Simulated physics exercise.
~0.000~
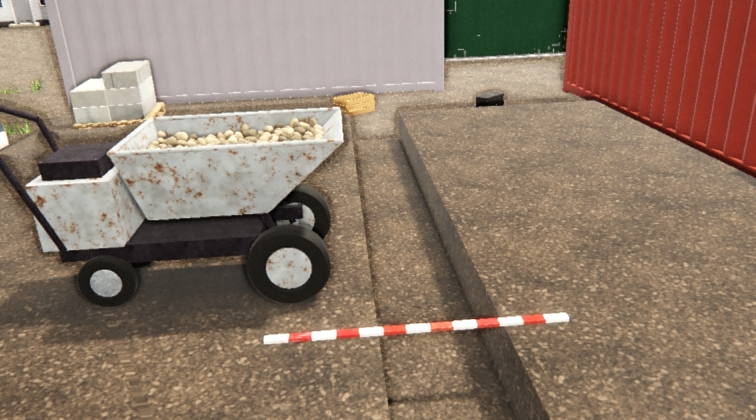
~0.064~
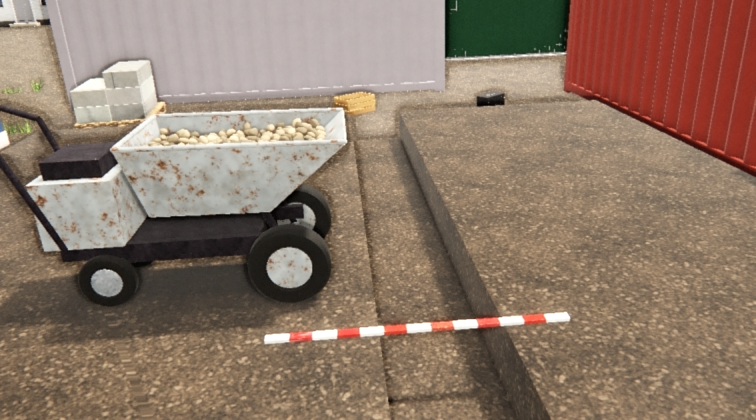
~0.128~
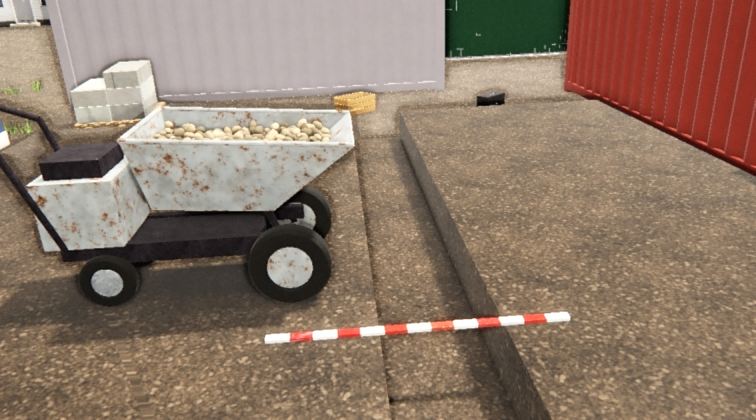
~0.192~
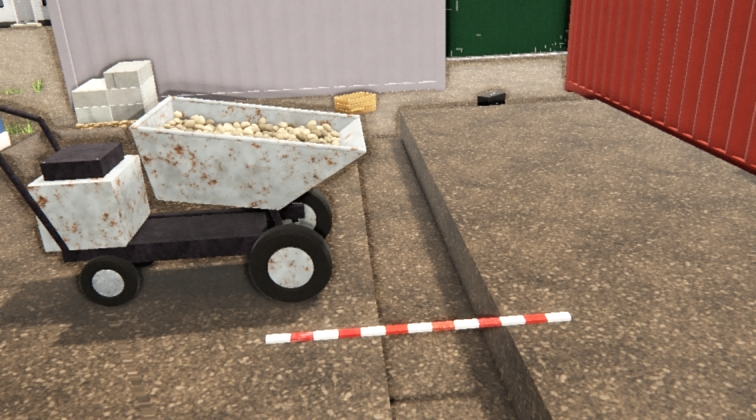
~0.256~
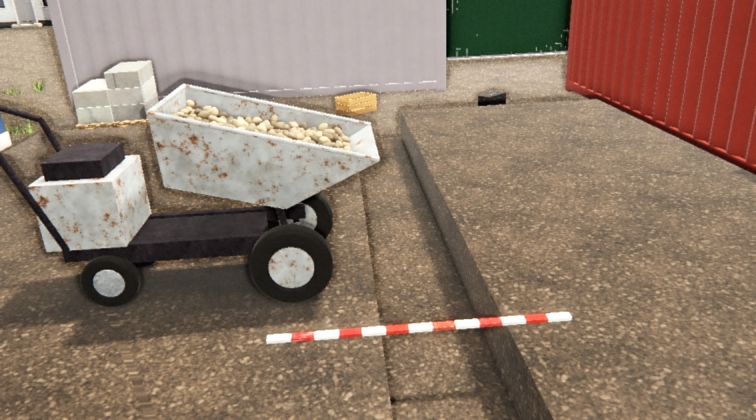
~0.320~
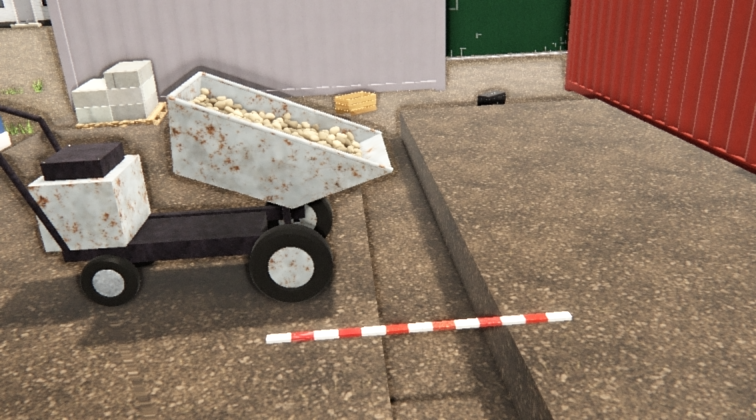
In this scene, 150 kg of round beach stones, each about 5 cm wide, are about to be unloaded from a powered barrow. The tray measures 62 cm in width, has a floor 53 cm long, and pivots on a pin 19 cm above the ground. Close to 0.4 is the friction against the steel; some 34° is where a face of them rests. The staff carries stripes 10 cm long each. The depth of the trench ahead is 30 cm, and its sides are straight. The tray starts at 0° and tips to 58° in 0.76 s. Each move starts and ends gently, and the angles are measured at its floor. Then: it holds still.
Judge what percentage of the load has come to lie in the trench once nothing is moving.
Roughly 59 in every hundred.
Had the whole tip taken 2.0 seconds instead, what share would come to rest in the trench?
Something close to 80 per cent.
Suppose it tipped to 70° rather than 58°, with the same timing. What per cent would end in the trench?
Then about 65 per cent.
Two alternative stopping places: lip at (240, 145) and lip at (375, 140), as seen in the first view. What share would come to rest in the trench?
About 95 and 35 per cent.
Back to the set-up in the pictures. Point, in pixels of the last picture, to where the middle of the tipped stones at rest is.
Their centre sits close to (468, 288).
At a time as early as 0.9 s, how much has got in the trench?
Around 15 per cent of it.
After 0.6 s the floor is at 49°; 100 % in the tray; the foremost stones are at (403, 199).
After 0.9 s the floor is at 58°; 85 % in the tray, 15 % in the trench; the foremost stones are at (476, 258).
After 1.2 s the floor is at 58°; 34 % in the tray, 30 % in the trench, 36 % past the trench; the foremost stones are at (590, 250).
After 3.2 s the floor is at 58°; 0 % in the tray, 59 % in the trench, 41 % past the trench; the foremost stones are at (740, 236).
